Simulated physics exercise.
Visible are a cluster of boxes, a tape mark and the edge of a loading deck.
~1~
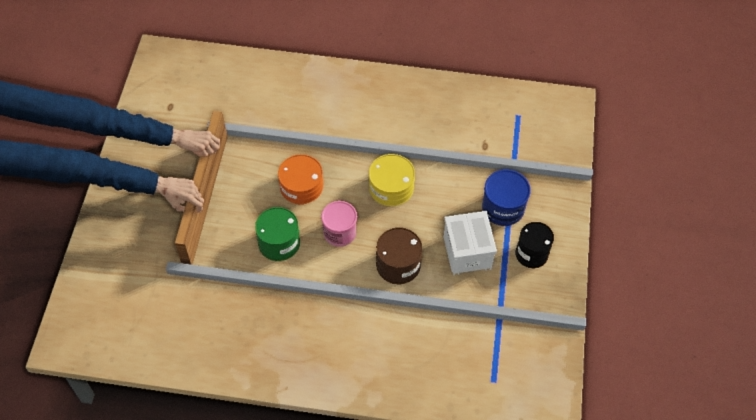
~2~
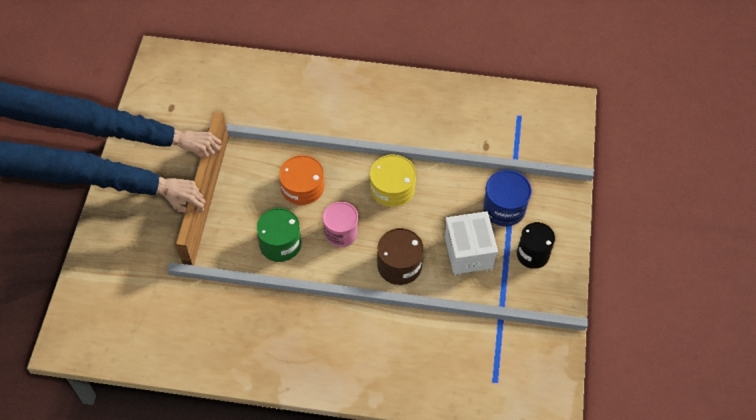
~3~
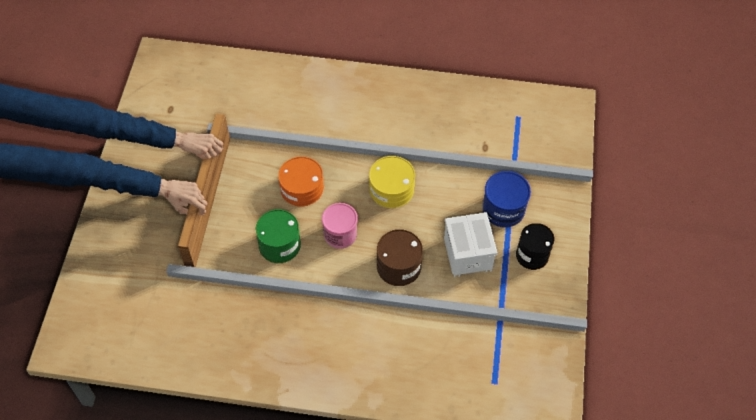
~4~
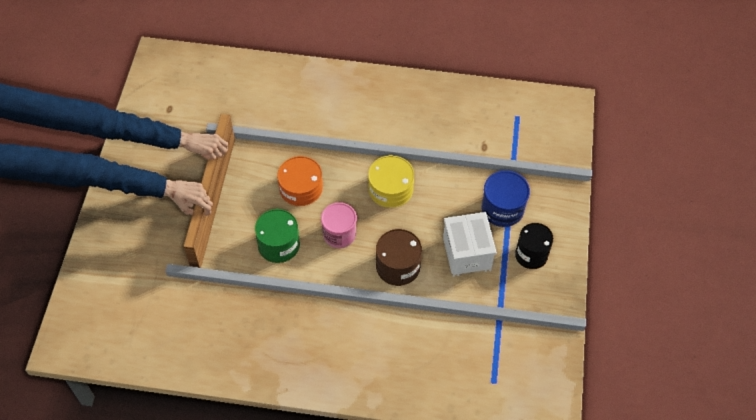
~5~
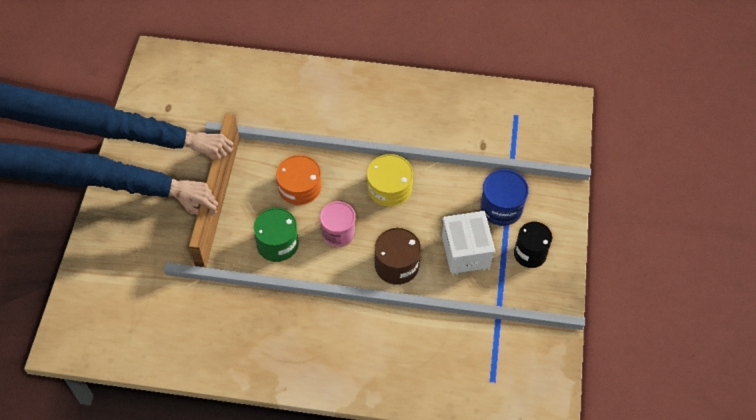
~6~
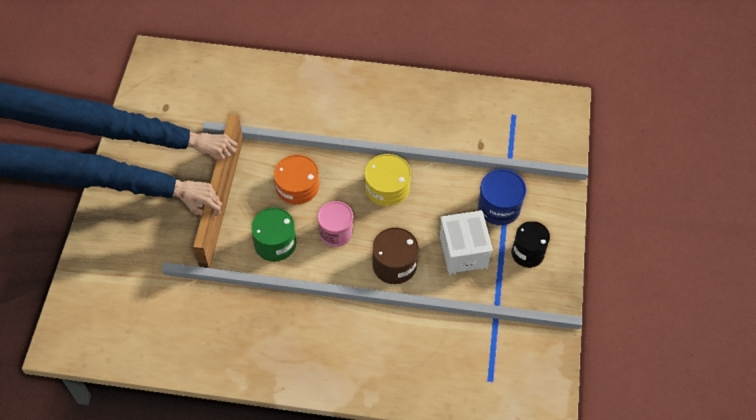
Two hands slid a wooden plank slightly to the right between two rails on a table, while the colourful canisters and white box ahead of it stayed in place near a blue line.
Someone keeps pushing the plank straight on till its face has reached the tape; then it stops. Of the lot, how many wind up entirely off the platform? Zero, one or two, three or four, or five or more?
Entirely off: One or two.
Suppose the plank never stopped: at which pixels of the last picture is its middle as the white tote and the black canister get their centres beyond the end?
Near (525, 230) and (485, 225).
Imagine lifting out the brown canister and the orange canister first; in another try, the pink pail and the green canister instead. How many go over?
Count of fallen: 1 / 1.
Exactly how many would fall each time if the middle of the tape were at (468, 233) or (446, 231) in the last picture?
The ground gets 0 in the first try and 0 in the second.
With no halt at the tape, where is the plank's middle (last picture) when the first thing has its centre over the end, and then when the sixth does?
Pixels, in order: Around (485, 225), around (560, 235).
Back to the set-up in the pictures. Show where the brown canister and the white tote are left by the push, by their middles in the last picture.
Final centres, in order: Near (564, 290), near (562, 247).
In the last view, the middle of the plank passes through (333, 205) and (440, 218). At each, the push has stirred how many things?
Counts: 4 and 8.
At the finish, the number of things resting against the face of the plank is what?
It touches 3.
Early on, none off yet; black canister at rest near (531, 245); blue pail at rest near (501, 198); white tote at rest near (465, 243).
A while later, none off yet; black canister moving near (534, 243); blue pail travelled a little near (511, 201); white tote travelled a little near (486, 241).
Finally, the number that fall off is one or two; lost, blue pail and black canister.
